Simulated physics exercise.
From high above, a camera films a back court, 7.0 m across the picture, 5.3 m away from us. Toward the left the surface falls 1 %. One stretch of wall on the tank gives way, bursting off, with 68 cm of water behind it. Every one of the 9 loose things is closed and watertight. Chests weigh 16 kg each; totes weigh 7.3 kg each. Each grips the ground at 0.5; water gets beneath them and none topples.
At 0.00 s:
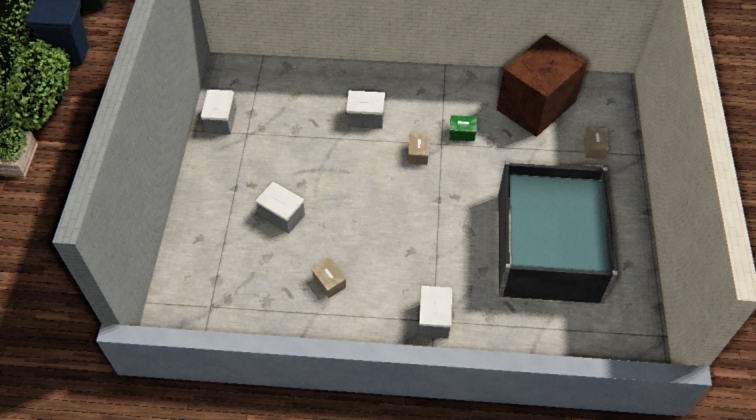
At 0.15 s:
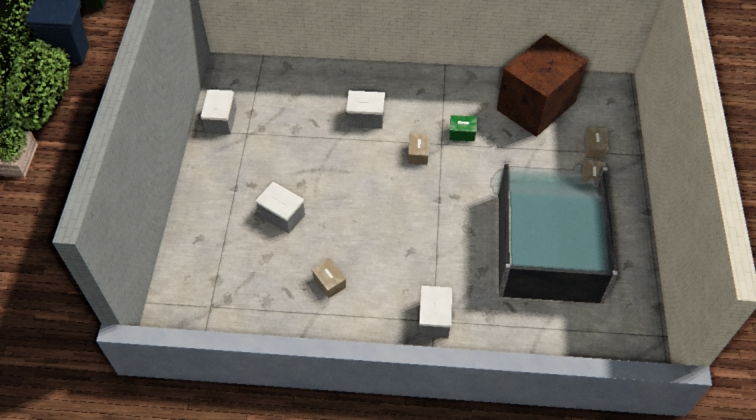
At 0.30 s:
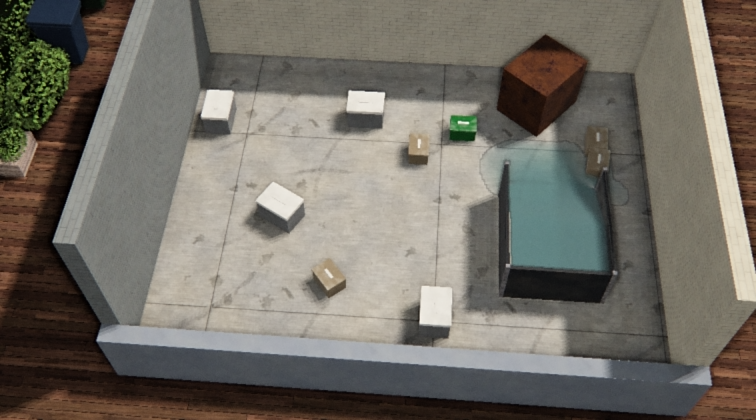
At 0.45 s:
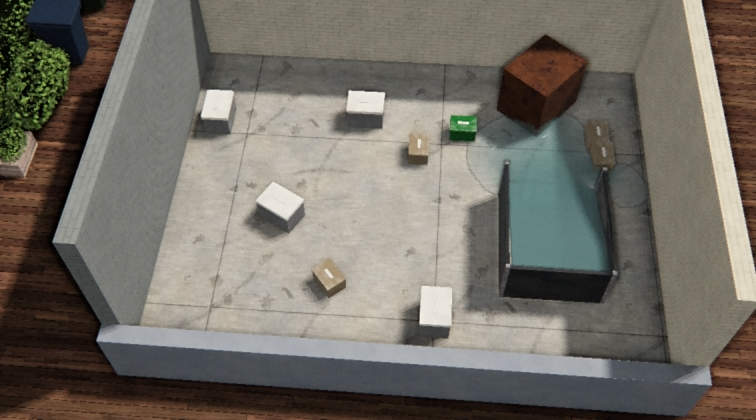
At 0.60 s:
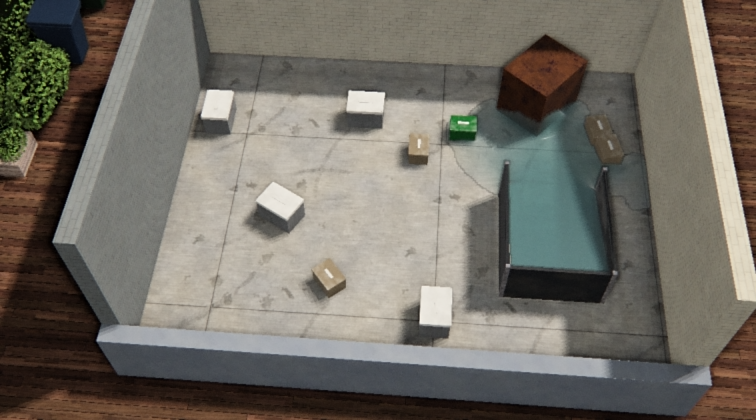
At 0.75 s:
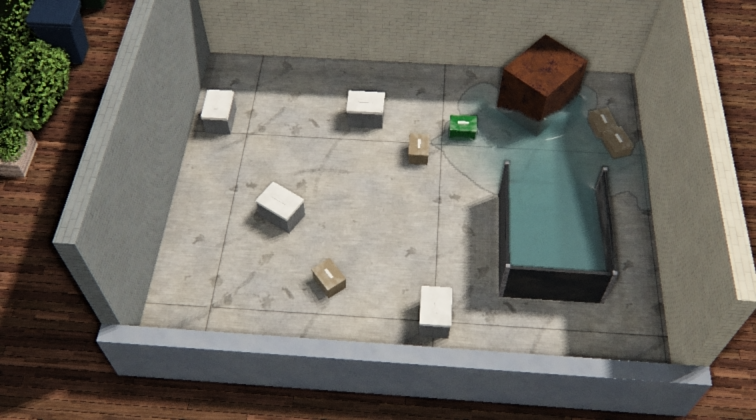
A large tank's back wall opens and water spreads across the court floor, shifting two cardboard boxes.
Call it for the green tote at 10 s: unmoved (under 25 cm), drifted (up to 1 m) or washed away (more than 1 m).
Washed away.
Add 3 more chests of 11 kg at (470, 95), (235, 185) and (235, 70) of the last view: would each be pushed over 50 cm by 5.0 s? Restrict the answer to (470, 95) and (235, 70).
In turn: More, more.
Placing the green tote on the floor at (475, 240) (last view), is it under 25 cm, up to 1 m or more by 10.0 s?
Well, it rests almost unmoved.
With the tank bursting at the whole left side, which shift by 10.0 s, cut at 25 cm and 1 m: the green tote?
In that case the green tote stays put.
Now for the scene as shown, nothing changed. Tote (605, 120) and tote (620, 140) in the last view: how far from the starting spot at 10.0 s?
Taken in order, the shifts are 120 cm and 250 cm.
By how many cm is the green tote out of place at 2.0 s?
Close to 200 cm.
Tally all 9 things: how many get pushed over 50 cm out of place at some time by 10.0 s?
The tally stands at 5.
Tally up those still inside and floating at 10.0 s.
At that instant the tally stands at 1.
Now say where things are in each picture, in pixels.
The first frame shows the green tote at (464, 123), on the bottom; water covers 2.1 m2; 0 of 9 have shifted.
The second frame shows the green tote at (464, 123) rests on the ground; water covers 2.9 m2; 1 of 9 have shifted.
The third frame shows the green tote at (464, 123) rests on the ground; 3.8 m2 under water; 1 of 9 have shifted.
The fourth frame shows the green tote at (464, 123), on the bottom; water covers 4.9 m2; 2 of 9 have shifted.
The fifth frame shows the green tote at (464, 123) rests on the ground; 5.6 m2 under water; 2 of 9 have shifted.
The sixth frame shows the green tote at (463, 123), on the bottom; water covers 6.3 m2; 2 of 9 have shifted.
After 2.0 s the green tote is near (365, 69), 1.9 m from its start, afloat; 3 afloat.
After 4.5 s the green tote is near (202, 91), 4.1 m from its start, afloat; 3 afloat.
After 7.0 s the green tote is near (189, 249), 4.5 m from its start, afloat; 1 afloat.
After 10.0 s the green tote is near (247, 266), 3.9 m from its start, afloat; 1 afloat.
